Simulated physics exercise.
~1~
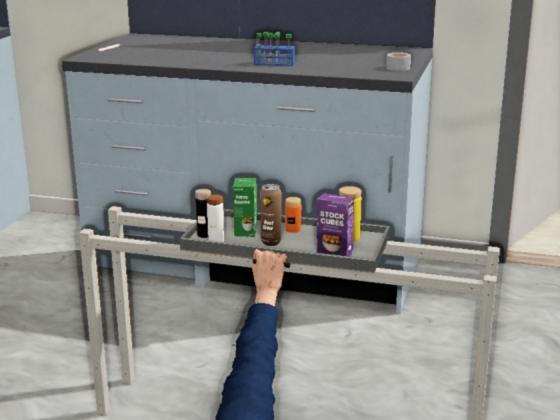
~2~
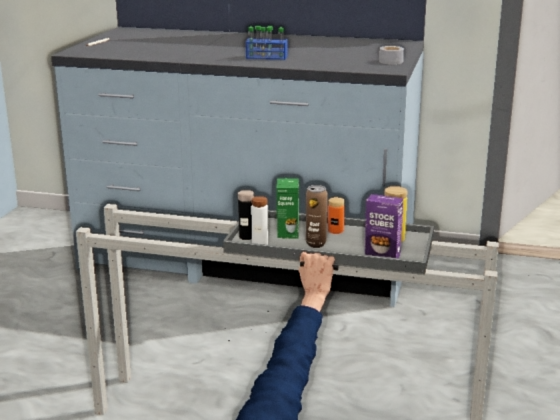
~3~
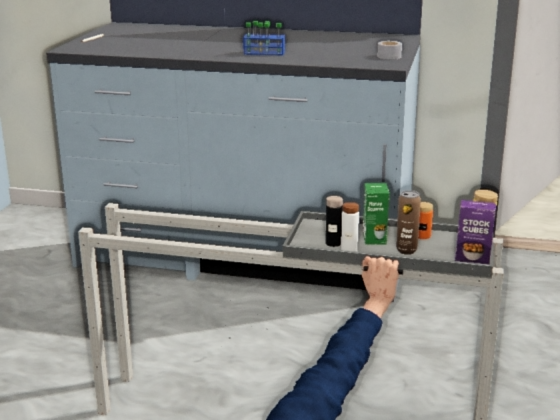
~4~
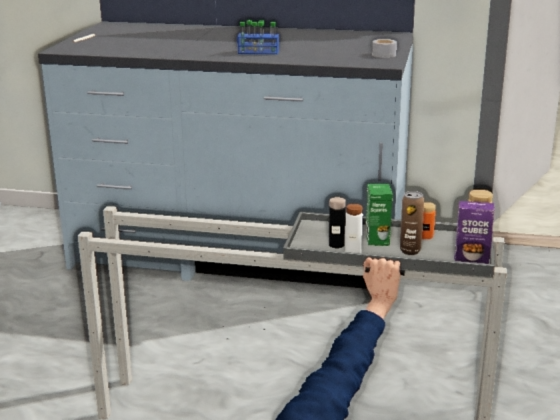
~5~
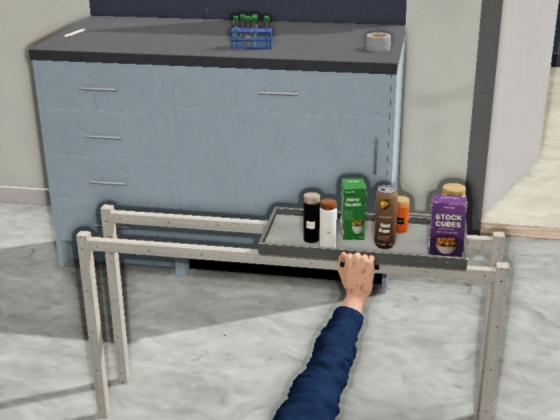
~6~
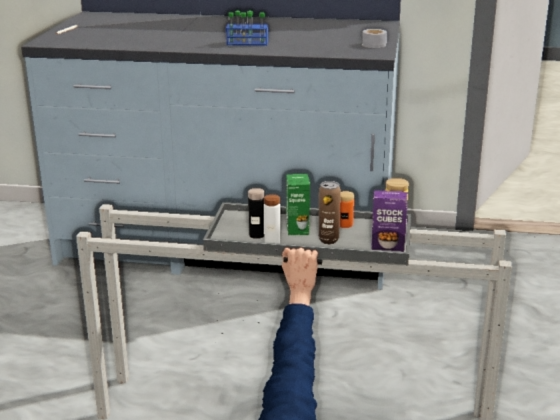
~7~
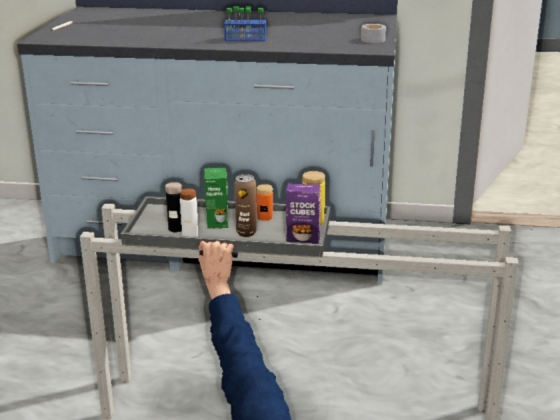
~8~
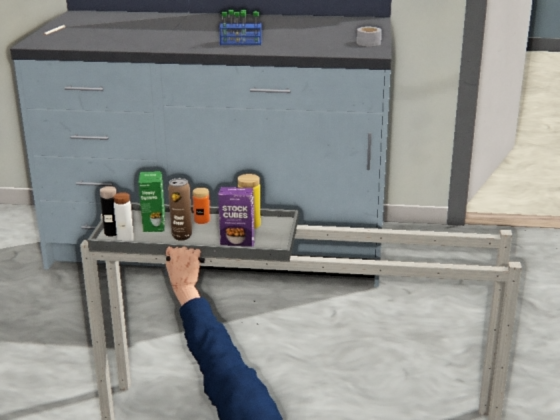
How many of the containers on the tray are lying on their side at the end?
None of them are lying down; all seven containers are still standing upright on the tray at the end.
